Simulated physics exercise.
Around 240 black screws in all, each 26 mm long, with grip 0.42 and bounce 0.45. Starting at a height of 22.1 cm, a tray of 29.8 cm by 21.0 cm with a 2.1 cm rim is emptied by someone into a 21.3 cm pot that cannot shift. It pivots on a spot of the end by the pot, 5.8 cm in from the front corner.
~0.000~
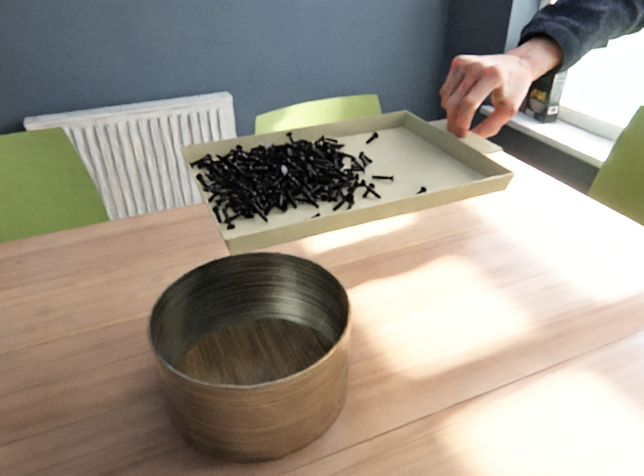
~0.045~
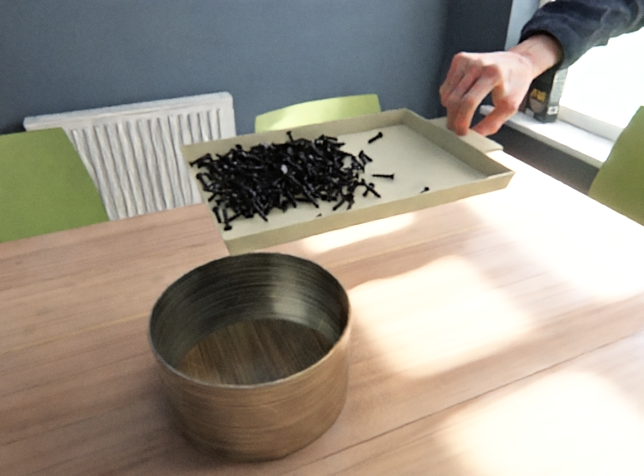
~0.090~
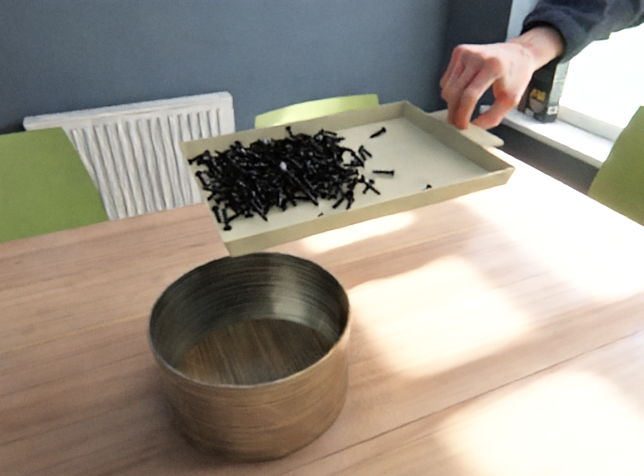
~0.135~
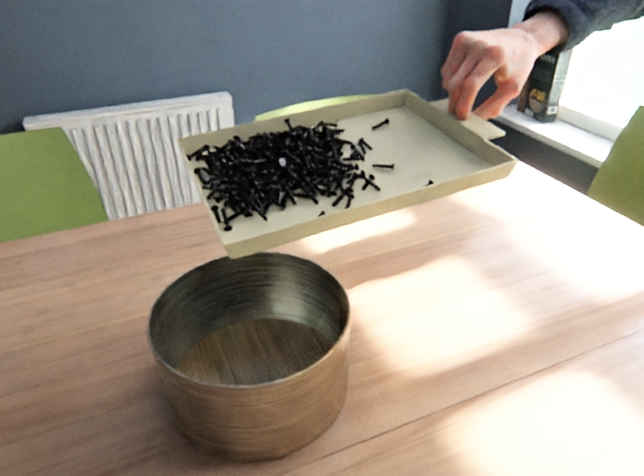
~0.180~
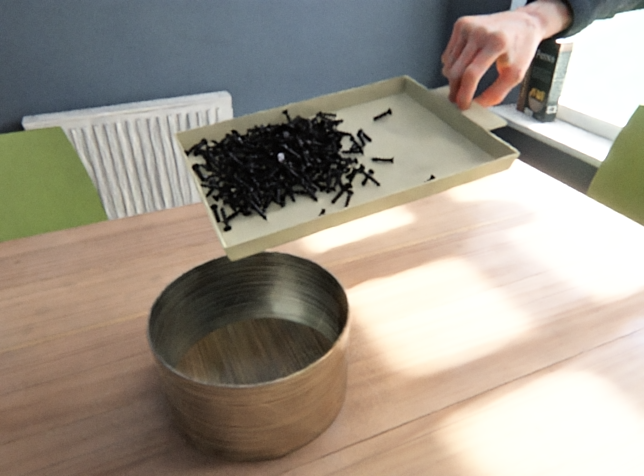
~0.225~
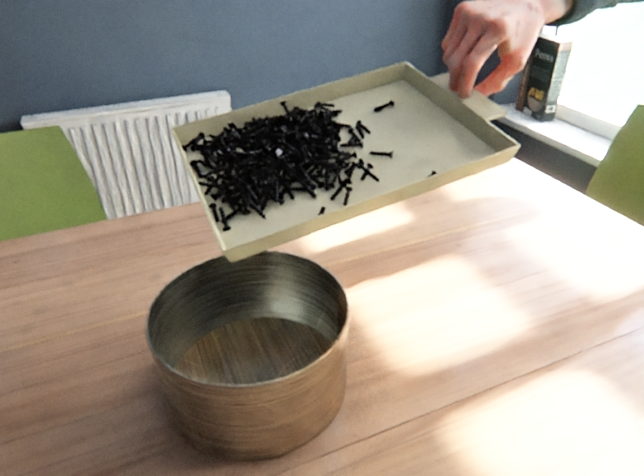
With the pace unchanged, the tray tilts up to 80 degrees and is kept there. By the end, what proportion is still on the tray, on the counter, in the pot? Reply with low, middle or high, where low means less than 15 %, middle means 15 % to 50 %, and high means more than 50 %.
My answer: Tray - low; counter - low; pot - high.
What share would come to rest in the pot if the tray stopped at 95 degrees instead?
Roughly 95 percent.
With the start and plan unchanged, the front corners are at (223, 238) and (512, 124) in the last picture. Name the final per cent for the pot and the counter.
Pot 60; counter 30.
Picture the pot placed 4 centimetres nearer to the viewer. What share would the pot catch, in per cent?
In that case about 100 percent would end up there.
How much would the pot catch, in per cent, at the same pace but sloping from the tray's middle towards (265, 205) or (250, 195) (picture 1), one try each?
Some 80 and 35 per cent.
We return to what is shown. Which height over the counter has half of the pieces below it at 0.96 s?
The halfway line is at about 24 cm.
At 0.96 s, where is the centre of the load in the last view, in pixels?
The middle of the load should be at about (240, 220) by then.
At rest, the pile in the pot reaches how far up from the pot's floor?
My guess is around 3.5 centimetres.
After 0.67 s, tilt 45 degrees; the tray holds 100 %, the pot 0 %.
After 0.96 s, tilt 66 degrees; the tray holds 95 %, the pot 0 %.
After 1.36 s, tilt 80 degrees; the tray holds 15 %, the pot 75 %.
At rest (2.4 s), tray 5 %, counter 5 %, pot 90 %.
